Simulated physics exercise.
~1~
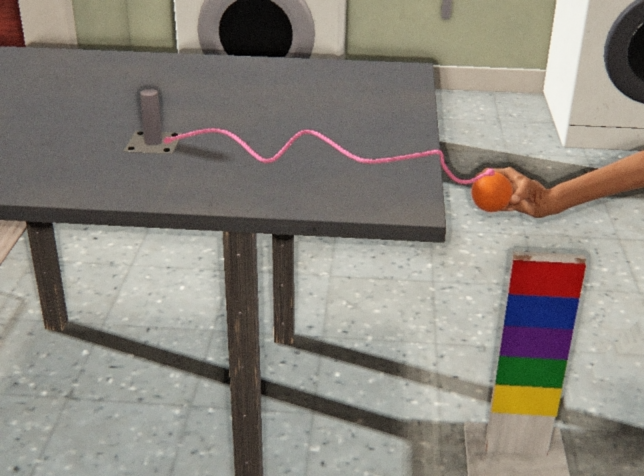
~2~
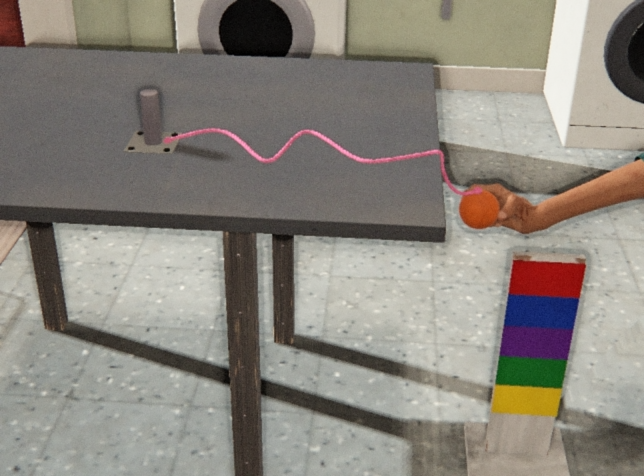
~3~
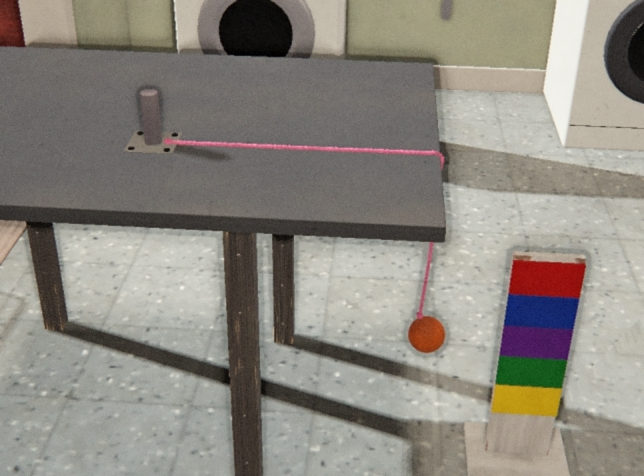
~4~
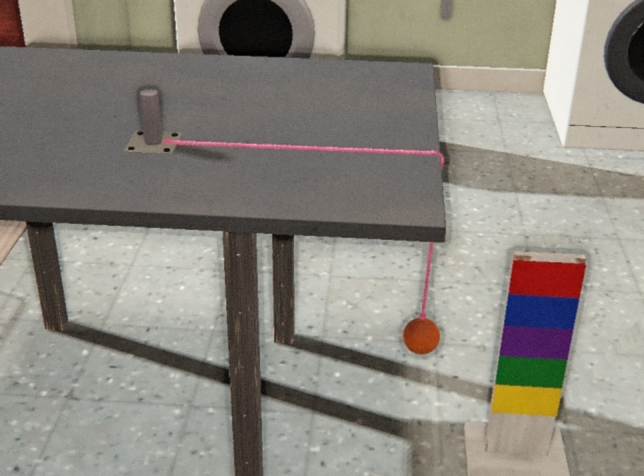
An orange ball is held by a hand just past the right edge of a dark grey table, tied to a slack pink cord that waves across the tabletop to a grey post on a screwed plate. The still view looks down on a pale tiled floor, where a stand at right carries red, blue, purple, green and yellow bands from top to bottom. The ball shifts slightly left and down, and the hand lets go. It drops, pulling the cord straight over the edge. The ball drifts slightly left and ends hanging level with purple.
